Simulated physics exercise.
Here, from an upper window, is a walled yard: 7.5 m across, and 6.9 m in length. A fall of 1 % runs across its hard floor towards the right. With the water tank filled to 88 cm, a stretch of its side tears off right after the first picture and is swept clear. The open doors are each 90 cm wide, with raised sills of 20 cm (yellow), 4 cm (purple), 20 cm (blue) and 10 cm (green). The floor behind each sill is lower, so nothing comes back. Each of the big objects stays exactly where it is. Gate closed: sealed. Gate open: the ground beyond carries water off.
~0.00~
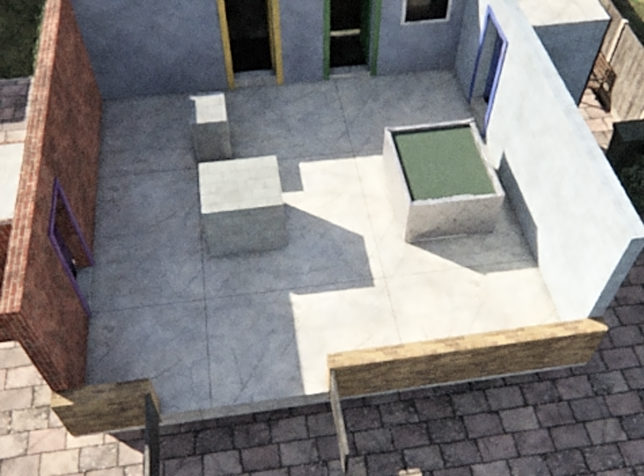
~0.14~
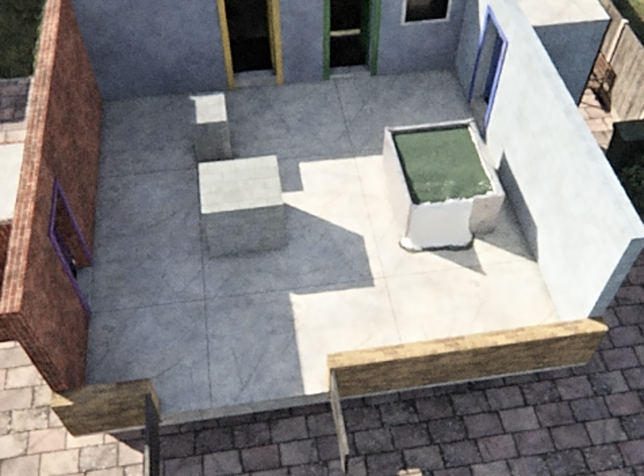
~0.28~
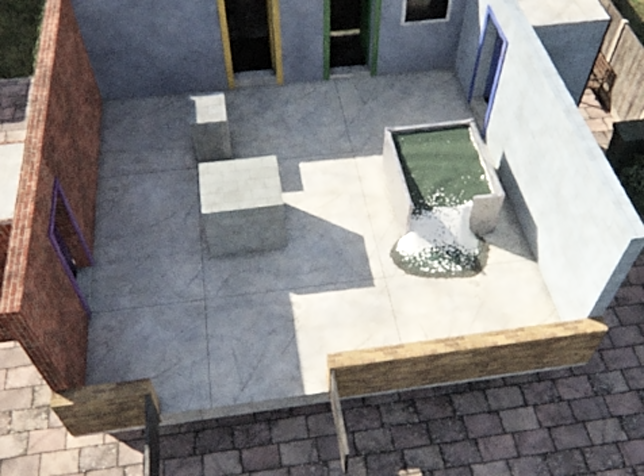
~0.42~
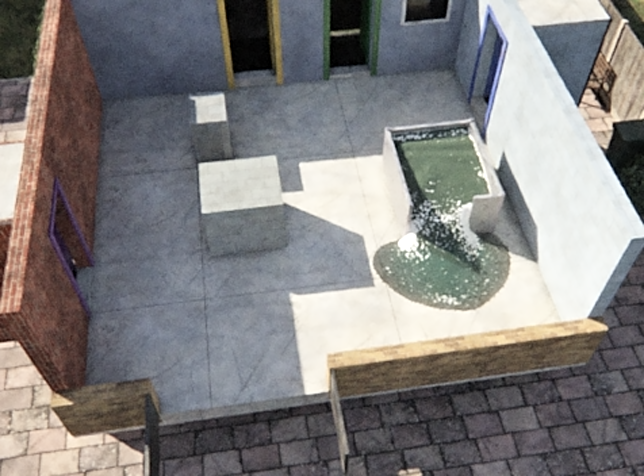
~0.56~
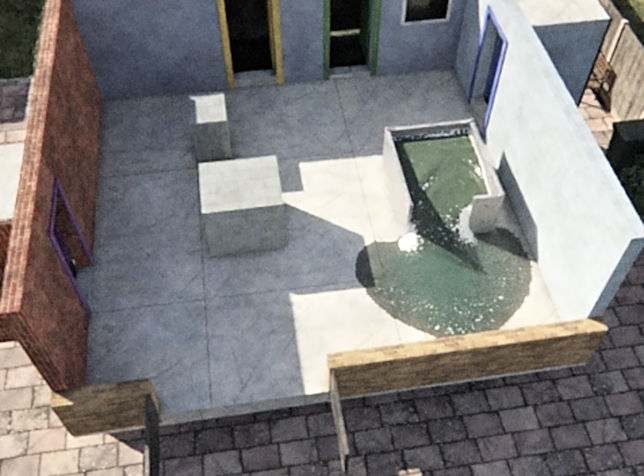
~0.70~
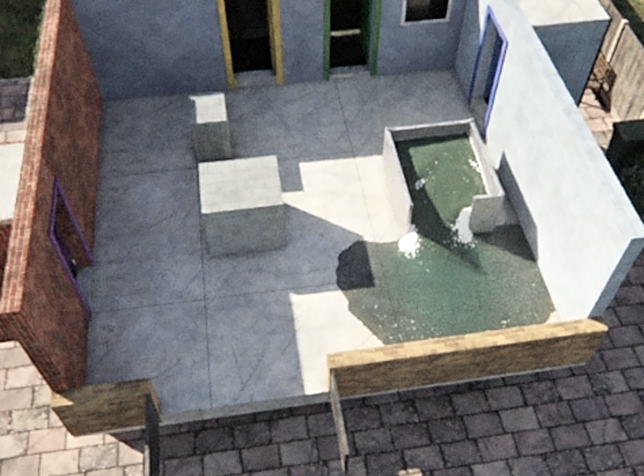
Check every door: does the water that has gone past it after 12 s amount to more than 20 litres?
The yellow door remains shy of the limit, the purple door overtops the limit, the blue door remains shy of the limit, the green door remains shy of the limit.
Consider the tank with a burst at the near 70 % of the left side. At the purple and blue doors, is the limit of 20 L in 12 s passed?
Purple: Within limit; blue: Within limit.
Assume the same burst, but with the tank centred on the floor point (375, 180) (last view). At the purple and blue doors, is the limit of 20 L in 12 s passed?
Result - purple door does not exceed it, blue door does not exceed it.
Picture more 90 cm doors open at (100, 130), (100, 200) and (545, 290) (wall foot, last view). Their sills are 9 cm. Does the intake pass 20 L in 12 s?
In turn: Short of it, short of it, beyond it.
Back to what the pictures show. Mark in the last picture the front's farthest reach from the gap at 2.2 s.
That would be close to (171, 397).
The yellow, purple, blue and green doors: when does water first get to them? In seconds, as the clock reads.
Yellow: 7.0 s; purple: 3.6 s; blue: 3.6 s; green: 5.0 s.
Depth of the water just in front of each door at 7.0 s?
You'd see yellow at 1 cm, purple at 9 cm, blue at 6 cm and green at 4 cm.
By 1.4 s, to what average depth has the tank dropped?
Roughly 45 centimetres.
After 1.4 s water covers 20 % of the floor and is deepest (50 cm) near (565, 344); yellow door not reached, purple door not reached, blue door not reached, green door not reached.
After 2.2 s water covers 25 % of the floor and is deepest (40 cm) near (565, 344); yellow door not reached, purple door not reached, blue door not reached, green door not reached.
After 3.5 s water covers 40 % of the floor and is deepest (24 cm) near (565, 344); yellow door not reached, purple door not reached, blue door 2 cm at the sill, 0 L in, green door not reached.
After 7.0 s water covers 70 % of the floor and is deepest (12 cm) near (457, 85); yellow door 1 cm at the sill, 0 L in, purple door 9 cm at the sill, 31 L in, blue door 6 cm at the sill, 0 L in, green door 4 cm at the sill, 0 L in.
After 12.0 s water covers 95 % of the floor and is deepest (6 cm) near (554, 346); yellow door 5 cm at the sill, 0 L in, purple door 2 cm at the sill, 47 L in, blue door 3 cm at the sill, 0 L in, green door 3 cm at the sill, 0 L in.
